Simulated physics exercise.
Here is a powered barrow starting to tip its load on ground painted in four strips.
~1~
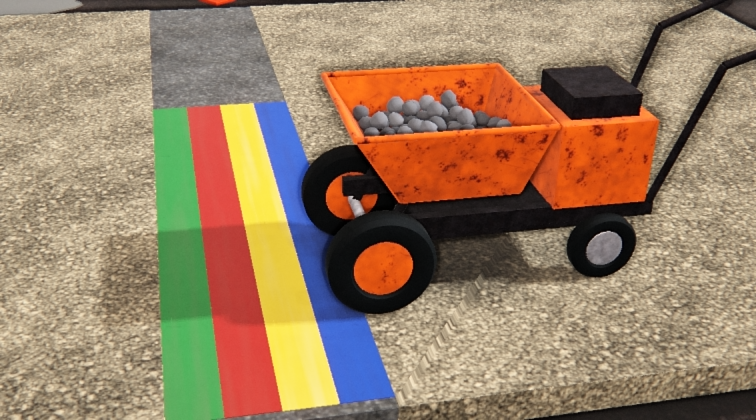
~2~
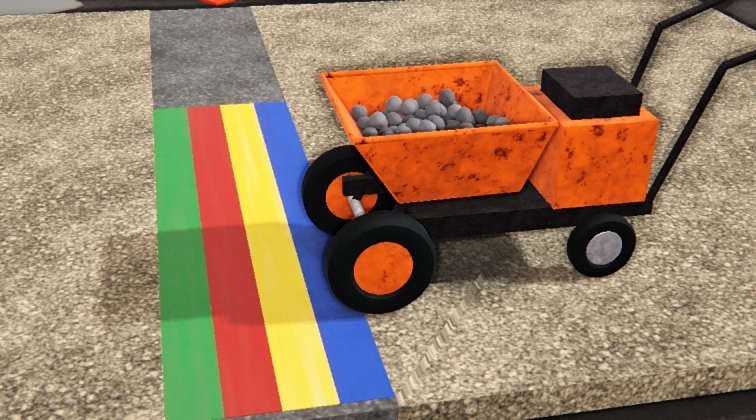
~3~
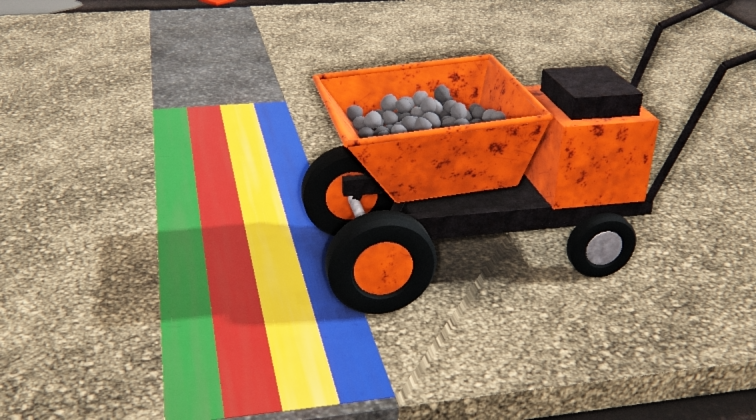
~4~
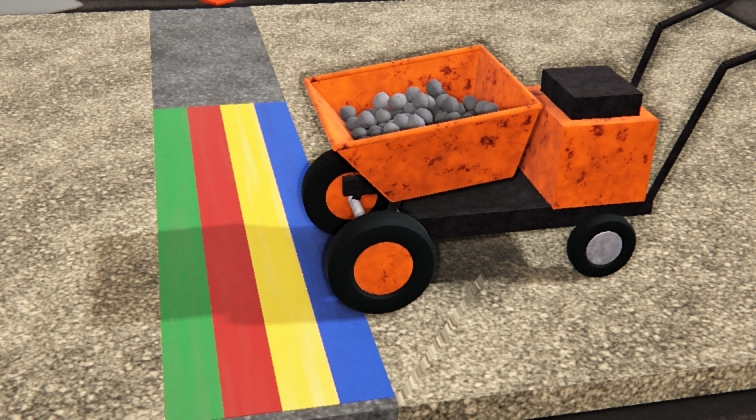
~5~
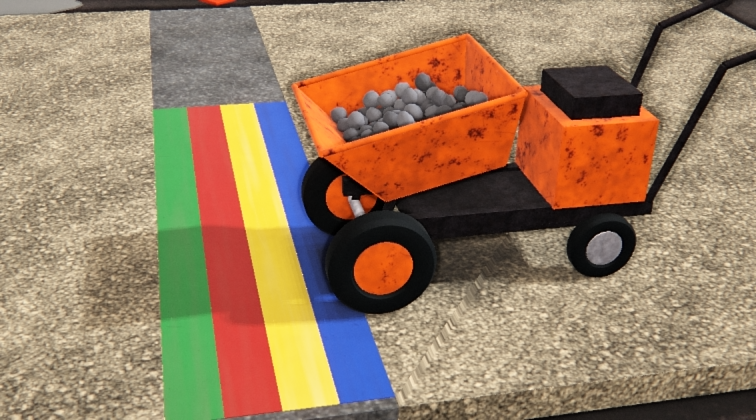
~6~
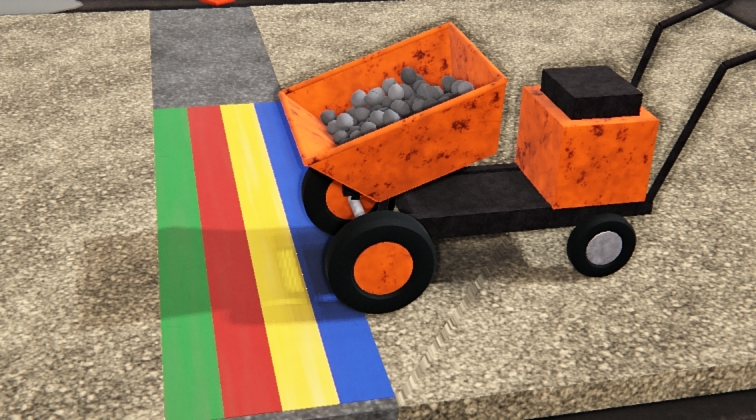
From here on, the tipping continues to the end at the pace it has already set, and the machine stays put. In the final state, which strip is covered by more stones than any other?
The green strip is.
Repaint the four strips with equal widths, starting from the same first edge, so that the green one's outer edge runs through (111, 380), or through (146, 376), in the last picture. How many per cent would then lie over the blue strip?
Roughly 0 per cent first, then 0 per cent.
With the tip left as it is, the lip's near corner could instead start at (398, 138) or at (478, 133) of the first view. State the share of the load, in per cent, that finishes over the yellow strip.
In order, close to 10 and 40 in a hundred.
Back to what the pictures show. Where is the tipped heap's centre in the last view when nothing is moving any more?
Roughly pixel (174, 282).
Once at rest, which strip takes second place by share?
That would be the red one.
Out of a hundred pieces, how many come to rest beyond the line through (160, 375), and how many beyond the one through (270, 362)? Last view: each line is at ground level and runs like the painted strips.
Close to 40 and 100 per cent respectively.
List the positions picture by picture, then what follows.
The first picture shows lip of the skip at (357, 141), level; top of the load at (432, 135), round cobbles; blue strip at (350, 347); yellow strip at (298, 353); red strip at (245, 359); green strip at (190, 365).
The second picture shows lip of the skip at (354, 142), level; top of the load at (435, 125).
The third picture shows lip of the skip at (347, 144), tipped barely; top of the load at (431, 122).
The fourth picture shows lip of the skip at (336, 148), tipped a little; top of the load at (443, 119).
The fifth picture shows lip of the skip at (322, 154), tipped a little; top of the load at (433, 113).
The sixth picture shows lip of the skip at (307, 163), tipped clearly; top of the load at (445, 104); blue strip at (350, 347); yellow strip at (298, 353); red strip at (245, 359); green strip at (190, 365).
Soon after the last picture, skip tipped steeply; all in the skip.
A little later, skip tipped right over; nearly all in the skip; a small part over the red strip; a small part over the green strip.
Later still, skip tipped right over; about a quarter in the skip; a small part over the red strip; about a third over the green strip; about a third off the paint.
At rest, skip tipped right over; none over the blue strip; a stray few over the yellow strip; about a quarter over the red strip; about a third over the green strip; about a third off the paint.
